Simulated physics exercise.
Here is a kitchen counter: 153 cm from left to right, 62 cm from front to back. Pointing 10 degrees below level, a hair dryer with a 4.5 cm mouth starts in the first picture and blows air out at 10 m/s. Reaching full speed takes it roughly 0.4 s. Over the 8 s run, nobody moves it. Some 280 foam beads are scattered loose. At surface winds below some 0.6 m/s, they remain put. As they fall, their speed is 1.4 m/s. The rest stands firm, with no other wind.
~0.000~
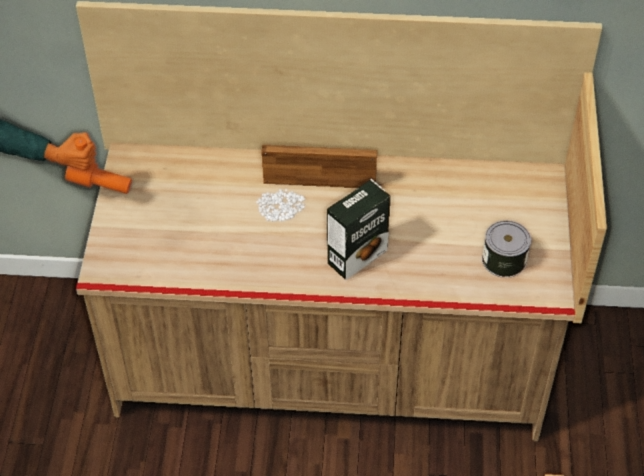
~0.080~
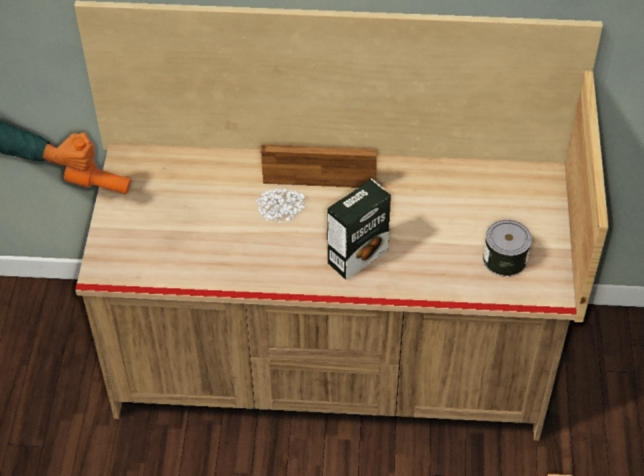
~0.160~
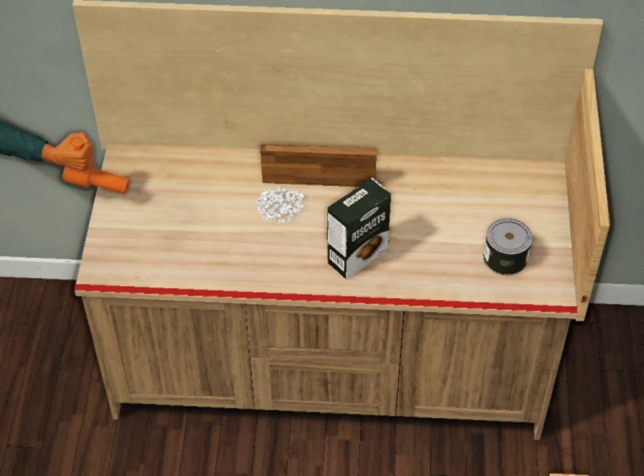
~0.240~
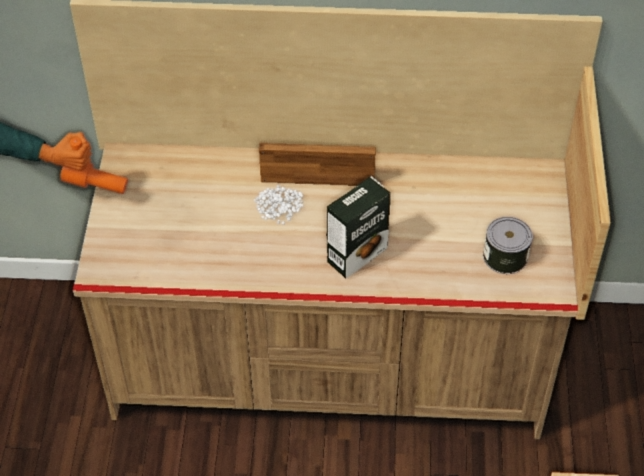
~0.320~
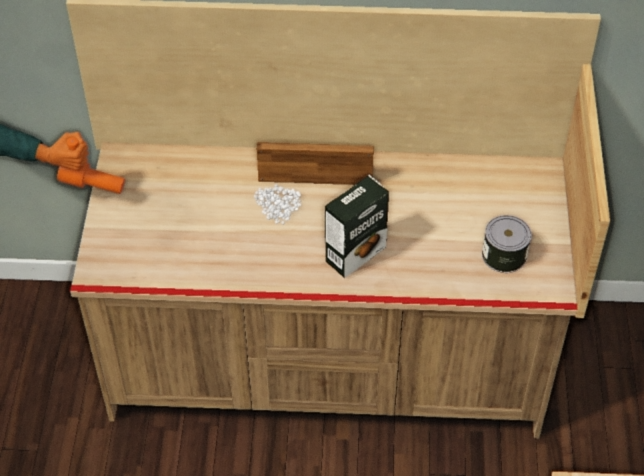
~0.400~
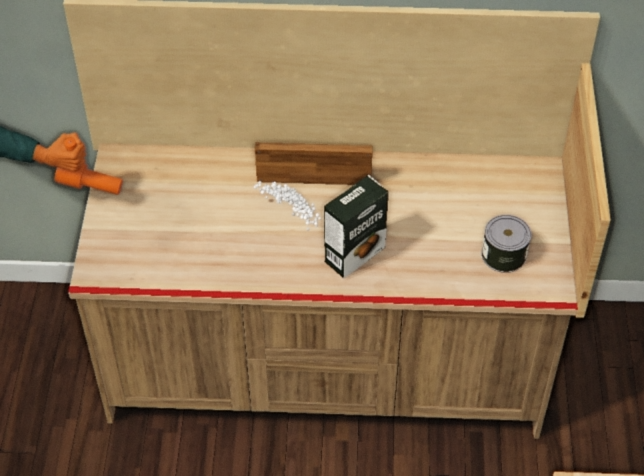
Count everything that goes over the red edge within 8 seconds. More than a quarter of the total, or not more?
Loss there undershoots or meets a quarter.
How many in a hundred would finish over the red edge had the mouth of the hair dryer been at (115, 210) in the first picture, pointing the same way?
It would come out near 2 in a hundred.
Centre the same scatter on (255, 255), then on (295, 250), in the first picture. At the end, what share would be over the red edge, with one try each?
Roughly 100 %, then 80 %.
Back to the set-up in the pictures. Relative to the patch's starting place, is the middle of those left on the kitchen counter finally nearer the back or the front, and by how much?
Towards the back, some 20 cm.
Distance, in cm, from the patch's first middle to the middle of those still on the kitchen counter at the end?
The middle ends up about 50 cm from the start.
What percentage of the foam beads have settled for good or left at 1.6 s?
About 3 %.
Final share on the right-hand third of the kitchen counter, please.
Roughly 60 in a hundred.
After 1.6 s, 1 % are over the red edge; the middle of those still in play is near (513, 171); 3 % have settled or left.
After 2.6 s, 2 % are over the red edge; the middle of those still in play is near (493, 159); 5 % have settled or left.
After 4.4 s, 2 % are over the red edge; the middle of those still in play is near (444, 156); 6 % have settled or left.
After 8.0 s, at the end, 2 % are over the red edge; the middle of those still in play is near (413, 156).
